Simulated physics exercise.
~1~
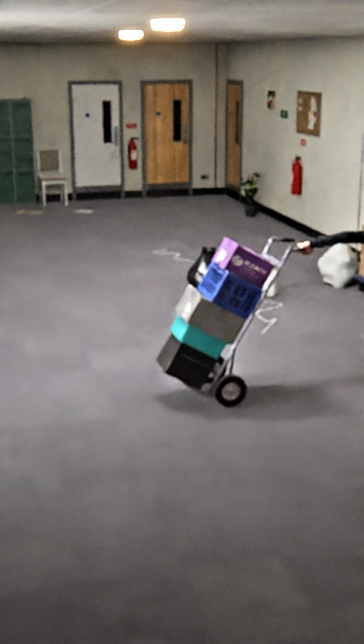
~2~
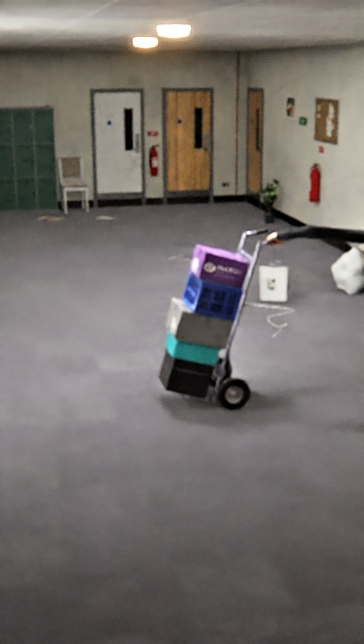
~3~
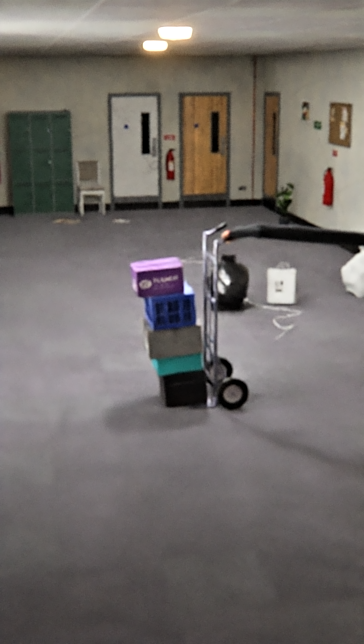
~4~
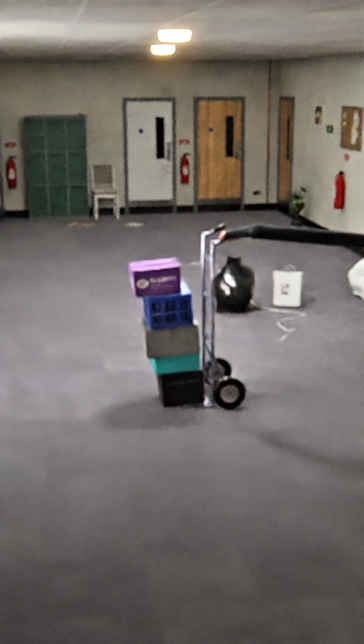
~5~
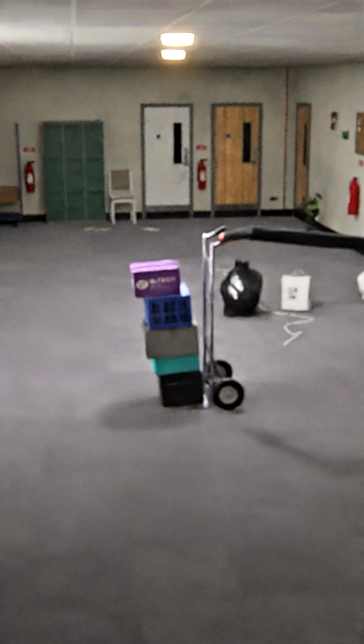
In a carpeted room with lockers and doors, a dark-sleeved arm swung a tilted hand truck stacked with boxes and crates upright, and the blue crate and purple box on top slid left, ending off-center but still stacked as the truck stood held.
